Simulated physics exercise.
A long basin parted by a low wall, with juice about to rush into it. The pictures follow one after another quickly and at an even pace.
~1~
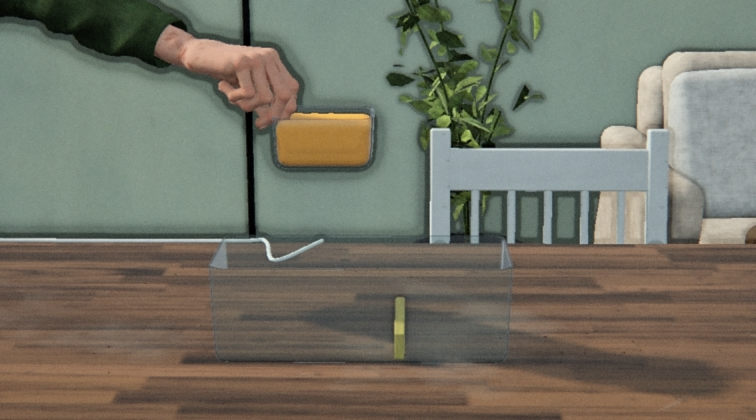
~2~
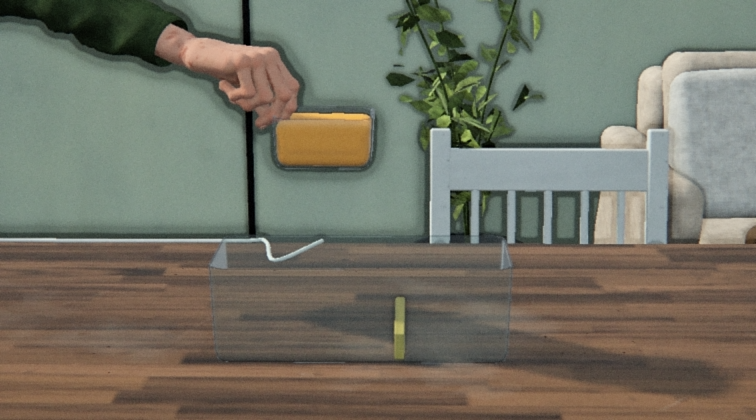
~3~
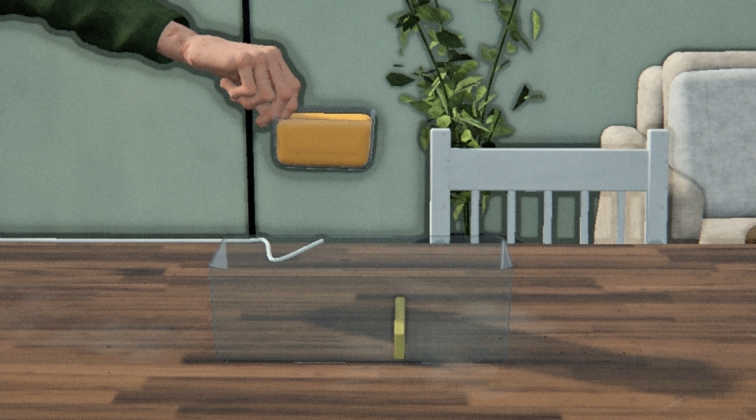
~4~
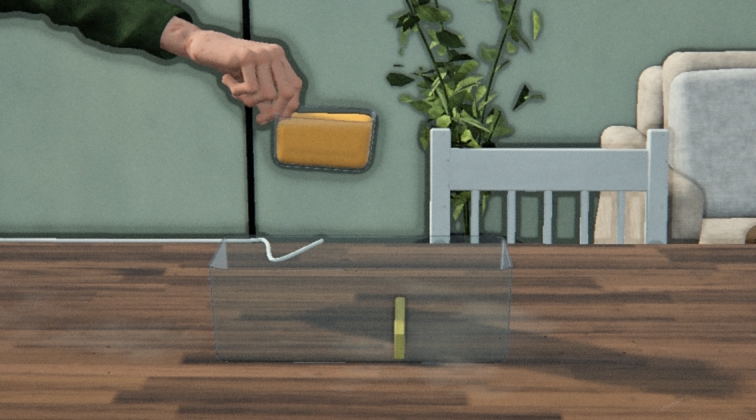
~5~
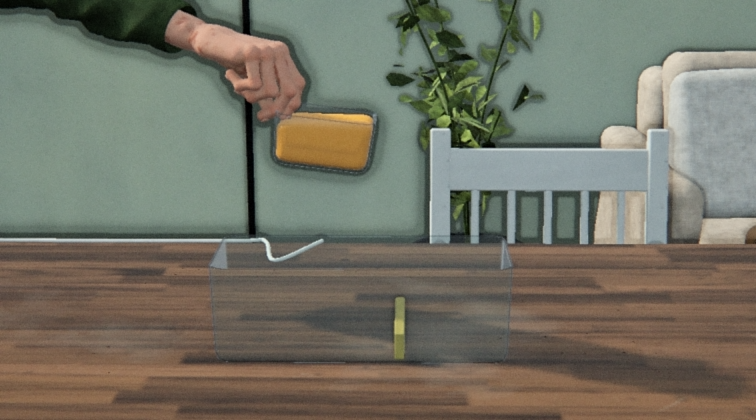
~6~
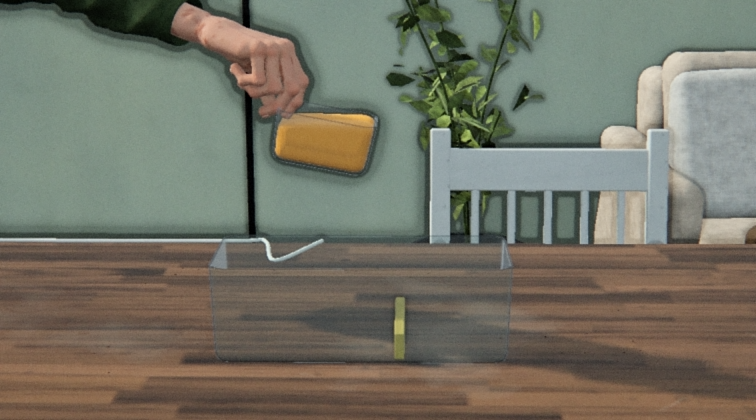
Above a clear, long basin with a low yellow divider on a wooden table, a hand held a container of orange juice level, then slowly tilted it a little to the right.
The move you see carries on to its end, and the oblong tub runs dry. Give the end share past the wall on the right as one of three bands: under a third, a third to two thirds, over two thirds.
The end share is over two thirds.
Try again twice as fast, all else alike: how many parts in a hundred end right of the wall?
Roughly 70 in a hundred.
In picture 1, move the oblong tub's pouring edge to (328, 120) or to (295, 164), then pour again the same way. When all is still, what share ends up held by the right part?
The first start gives some 35 %, the second some 5 %.
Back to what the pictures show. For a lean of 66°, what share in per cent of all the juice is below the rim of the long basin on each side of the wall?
Left: Roughly 0 %; right: Roughly 20 %.
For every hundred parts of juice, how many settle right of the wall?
That works out to roughly 75 percent.
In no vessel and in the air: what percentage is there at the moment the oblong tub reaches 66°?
Something close to 35 percent of it.
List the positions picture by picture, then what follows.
It leans 0°; its right rim is at (373, 114); the juice meets the walls at (279, 120) and (371, 120); the long basin's rim runs from (217, 253) to (508, 254); the wall's top is at (400, 316), in the first frame.
It leans 0°; its right rim is at (373, 115); the juice meets the walls at (279, 120) and (371, 120), in the second frame.
It leans 2°; its right rim is at (373, 116); the juice meets the walls at (279, 119) and (372, 121), in the third frame.
It leans 4°; its right rim is at (374, 118); the juice meets the walls at (280, 119) and (372, 121), in the fourth frame.
It leans 7°; its right rim is at (375, 120); the juice meets the walls at (281, 119) and (373, 121), in the fifth frame.
It leans 11°; its right rim is at (376, 124); the juice meets the walls at (281, 120) and (375, 122), in the sixth frame.
A moment on, the oblong tub is tipped part way and 42 per cent is still to pour, 1 is left of the wall and 20 right of it.
Next, the oblong tub is tipped right over and 6 per cent is still to pour, 11 is left of the wall and 74 right of it.
Then the oblong tub is tipped right over and 0 per cent is still to pour, 24 is left of the wall and 74 right of it.
Later the oblong tub is tipped right over and 0 per cent is still to pour, 24 is left of the wall and 75 right of it.
Finally, 24 per cent lies left of the wall, 75 right of it and 2 outside.
